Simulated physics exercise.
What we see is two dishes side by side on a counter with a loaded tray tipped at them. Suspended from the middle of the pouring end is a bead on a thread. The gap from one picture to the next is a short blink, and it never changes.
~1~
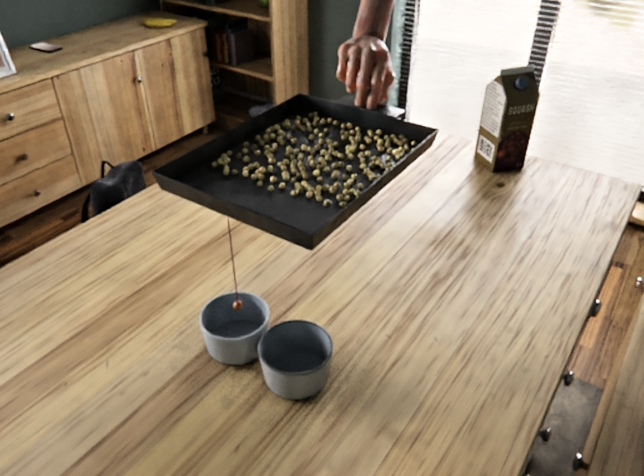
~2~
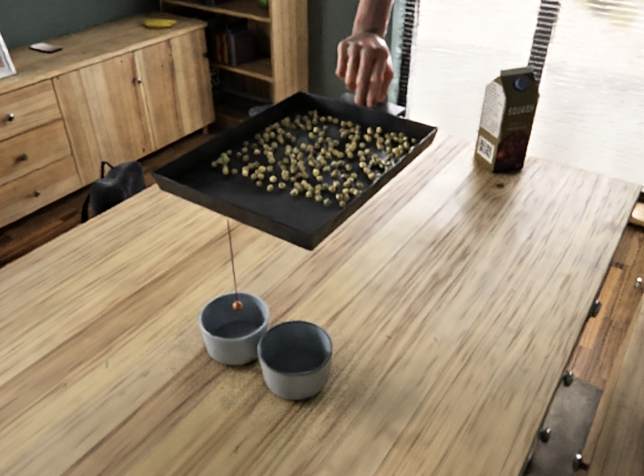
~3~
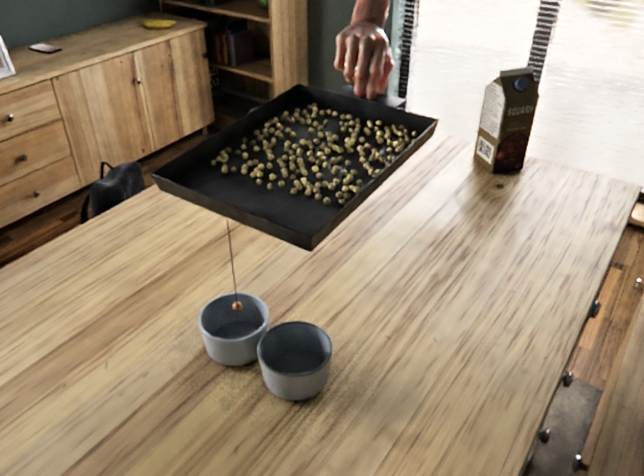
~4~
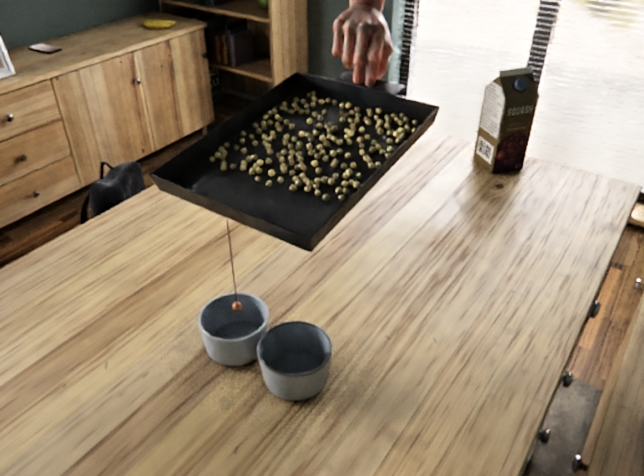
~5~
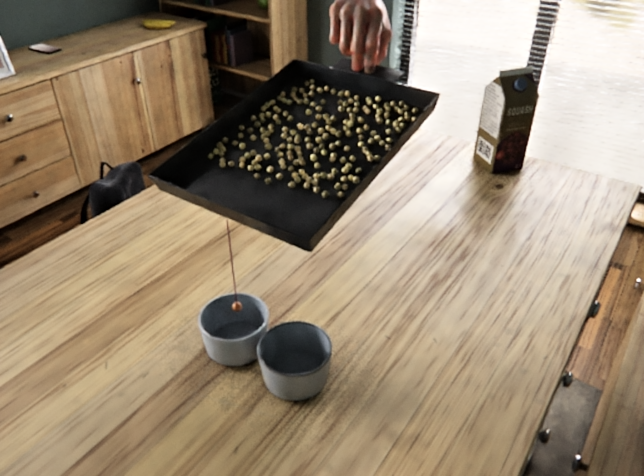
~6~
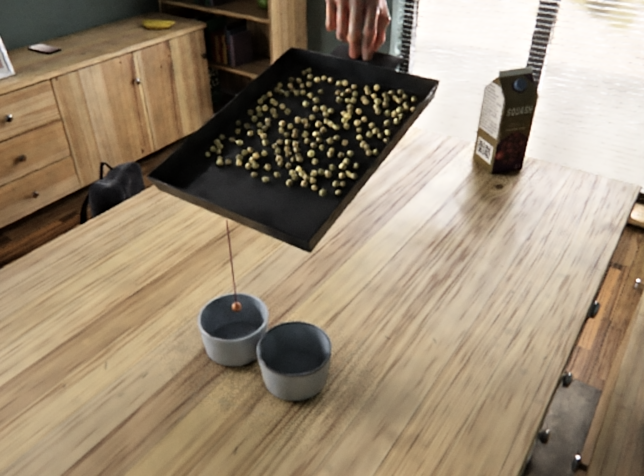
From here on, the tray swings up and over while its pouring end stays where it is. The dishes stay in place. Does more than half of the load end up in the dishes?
I expect the dishes to end up with a lesser share of the load.
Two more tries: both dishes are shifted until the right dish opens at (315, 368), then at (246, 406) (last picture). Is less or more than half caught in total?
First place: Short of half; second place: Short of half.
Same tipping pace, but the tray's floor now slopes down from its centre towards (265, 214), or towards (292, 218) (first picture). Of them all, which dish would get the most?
Well, the one to the right comes out on top first, then the one to the right.
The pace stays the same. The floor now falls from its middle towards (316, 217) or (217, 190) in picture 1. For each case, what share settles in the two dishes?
First case about 90 percent; second case about 0 percent.
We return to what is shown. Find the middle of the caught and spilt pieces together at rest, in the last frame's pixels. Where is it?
Roughly at (204, 403), give or take.
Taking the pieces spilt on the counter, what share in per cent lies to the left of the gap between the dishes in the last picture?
It comes out at roughly 90 percent.
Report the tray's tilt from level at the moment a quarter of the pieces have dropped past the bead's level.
Angle: Approx. 105 degrees.
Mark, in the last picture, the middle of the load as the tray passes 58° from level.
I'd mark it close to (236, 213).
Soon, tray tipped steeply; nearly all on the tray; a stray few in the air.
A while on, tray tipped right over; nearly all on the tray; a stray few in the right dish; a stray few outside both; a stray few in the air.
Towards the end, tray tipped past a quarter turn; a stray few in the right dish; a stray few in the left dish; nearly all outside both.
Finally, tray tipped past a quarter turn; a stray few in the right dish; a stray few in the left dish; nearly all outside both.
